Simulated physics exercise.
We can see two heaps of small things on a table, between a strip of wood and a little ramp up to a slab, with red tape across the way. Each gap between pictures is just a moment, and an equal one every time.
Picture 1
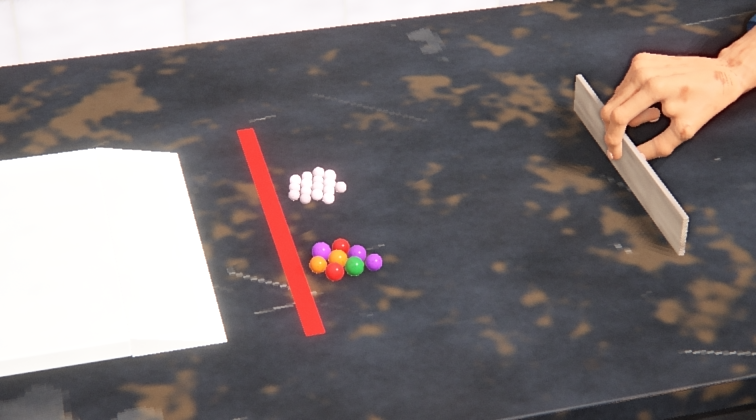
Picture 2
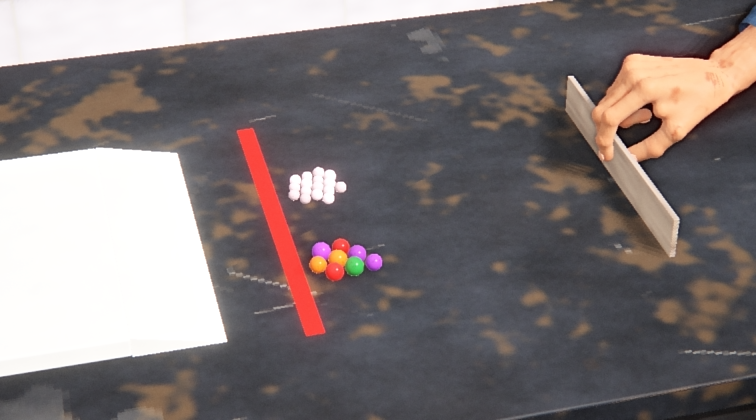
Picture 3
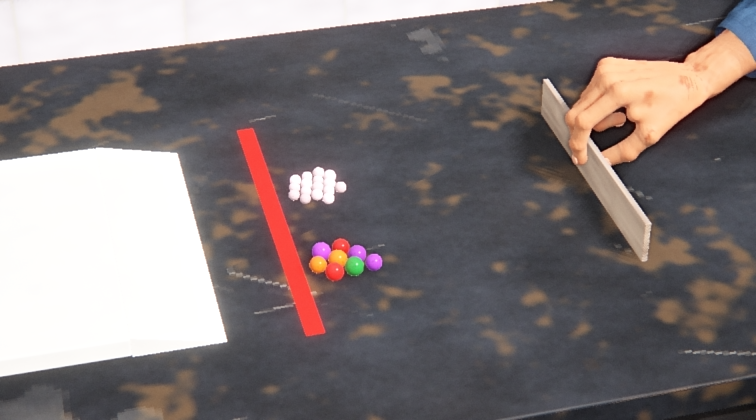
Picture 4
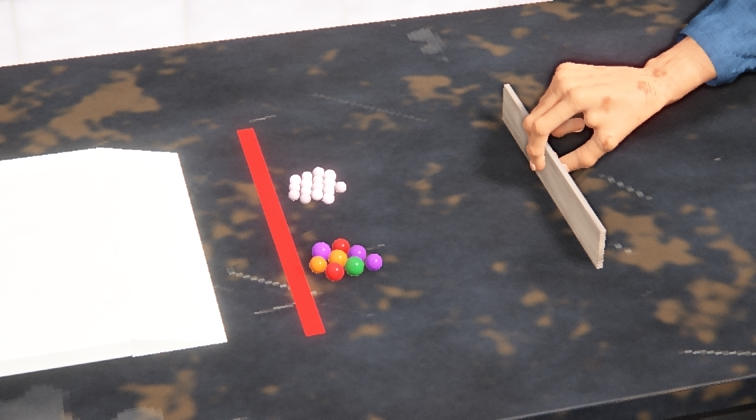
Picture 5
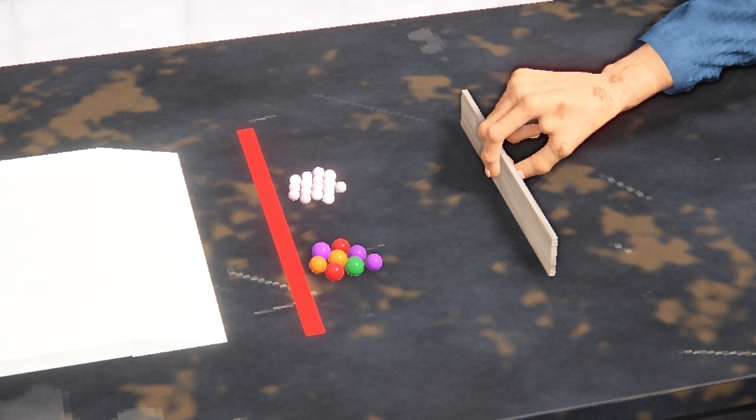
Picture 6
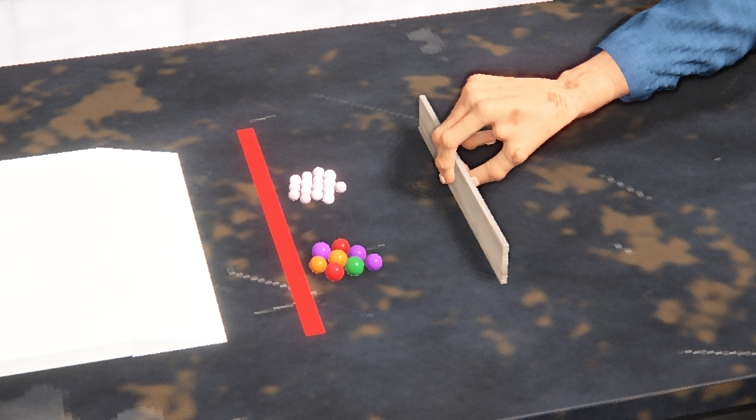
A hand in a blue sleeve grips an upright pale wooden strip on the right of a dark, brown-mottled tabletop, seen from above at an angle. Small white balls sit behind a cluster of purple, red, orange and green ones, just right of a red tape line, with a white slab at left. The hand slides the strip leftward, slowly then faster, while the balls and the view stay still.
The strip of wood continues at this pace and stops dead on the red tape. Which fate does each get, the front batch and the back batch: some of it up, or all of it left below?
In the end most likely the front batch manages to climb over at least partly, most likely the back batch manages to climb over at least partly.
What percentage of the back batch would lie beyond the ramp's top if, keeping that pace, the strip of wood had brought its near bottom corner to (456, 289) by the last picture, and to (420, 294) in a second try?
About 100 %, then about 100 %.
Then, 0.14 s past the last view, strip of wood still moving, near (349, 180); front batch all short of the ramp; back batch all short of the ramp.
Then, 0.29 s past the last view, strip of wood stopped at the red tape; front batch about half on the ramp, about half short of the ramp; back batch a small part on the ramp, nearly all short of the ramp.
Then, 0.57 s past the last view, strip of wood stopped at the red tape; front batch all past the top; back batch most past the top, about a quarter on the ramp.
Finally, strip of wood stopped at the red tape; front batch all past the top; back batch most past the top, about a quarter short of the ramp.
